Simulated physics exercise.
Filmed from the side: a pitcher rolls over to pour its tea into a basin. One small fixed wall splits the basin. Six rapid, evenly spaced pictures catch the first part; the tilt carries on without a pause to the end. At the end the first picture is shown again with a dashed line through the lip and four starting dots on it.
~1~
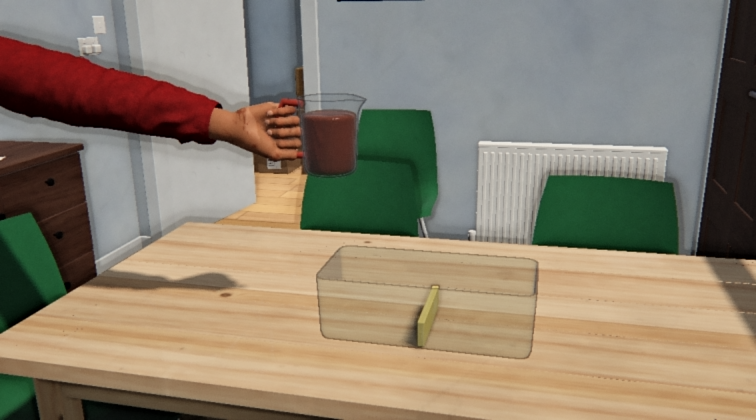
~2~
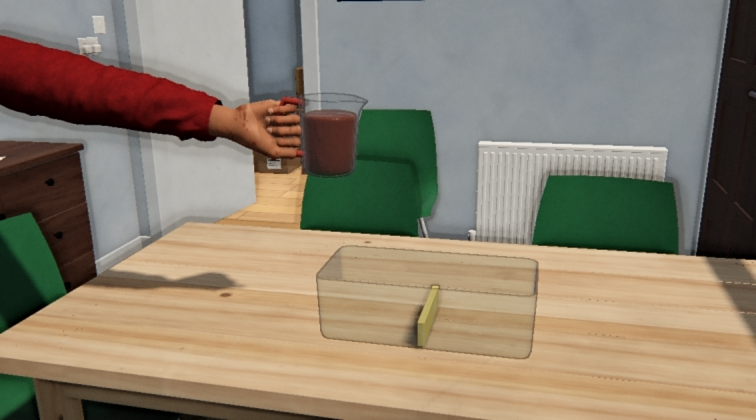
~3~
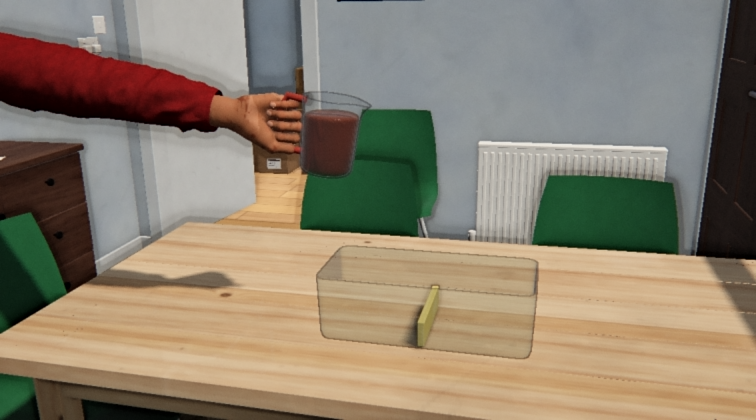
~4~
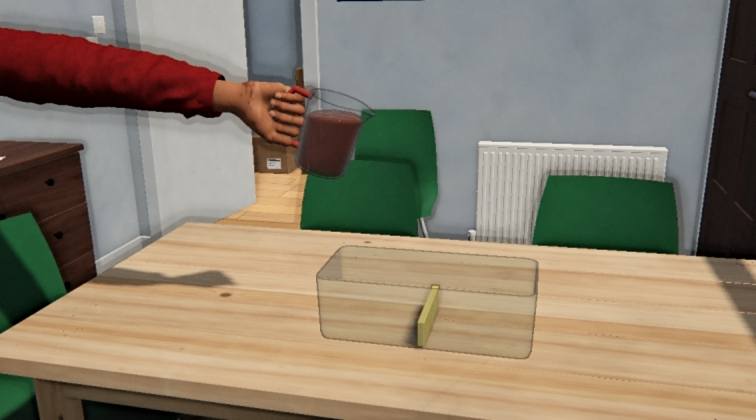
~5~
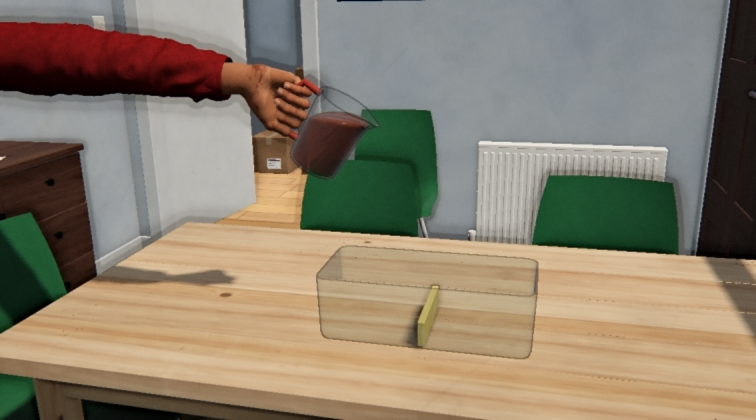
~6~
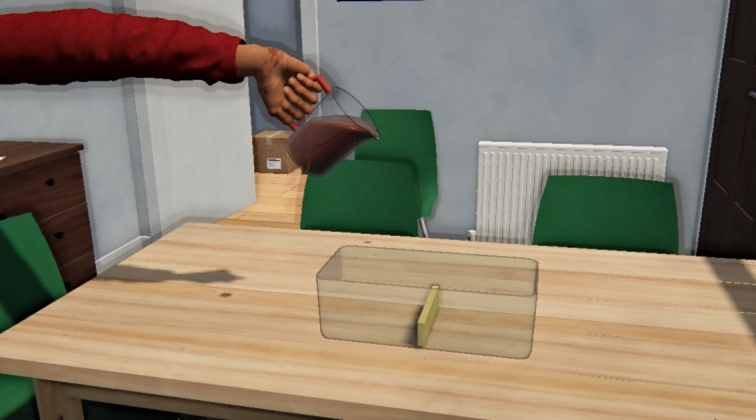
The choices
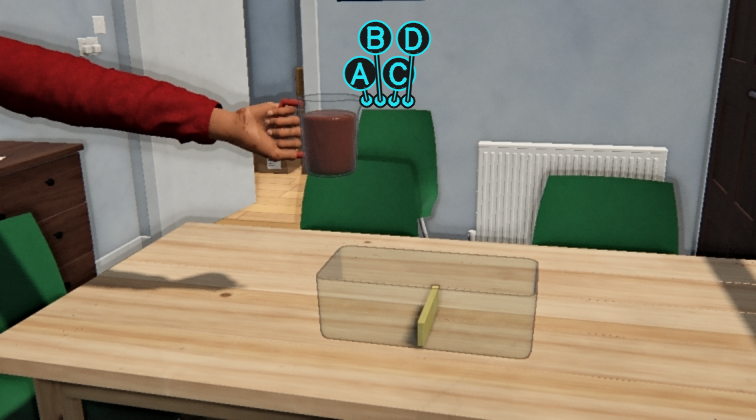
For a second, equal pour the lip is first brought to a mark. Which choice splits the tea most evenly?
It is B.
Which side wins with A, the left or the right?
The left side.
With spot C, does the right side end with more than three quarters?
Yes.
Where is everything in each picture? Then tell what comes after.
Upright, lip at (365, 100); basin from (321, 335) to (531, 357); top of the wall at (429, 303); nothing has left yet.
Tipped about 2°, lip at (367, 101); nothing has left yet.
Tipped about 8°, lip at (370, 106); nothing has left yet.
Tipped about 19°, lip at (375, 114); nothing has left yet.
Tipped about 32°, lip at (378, 126); nothing has left yet.
Tipped about 46°, lip at (380, 139); nothing has left yet.
On the marked copy, A at (366, 100); B at (380, 100); C at (393, 100); D at (407, 101).
Choosing A, about 78 % ends left of the wall and 10 % right of it; 13 % is lost outside.
Choosing B, about 49 % ends left of the wall and 47 % right of it; 4 % is lost outside.
Choosing C, about 10 % ends left of the wall and 84 % right of it; 5 % is lost outside.
Choosing D, about 7 % ends left of the wall and 85 % right of it; 8 % is lost outside.
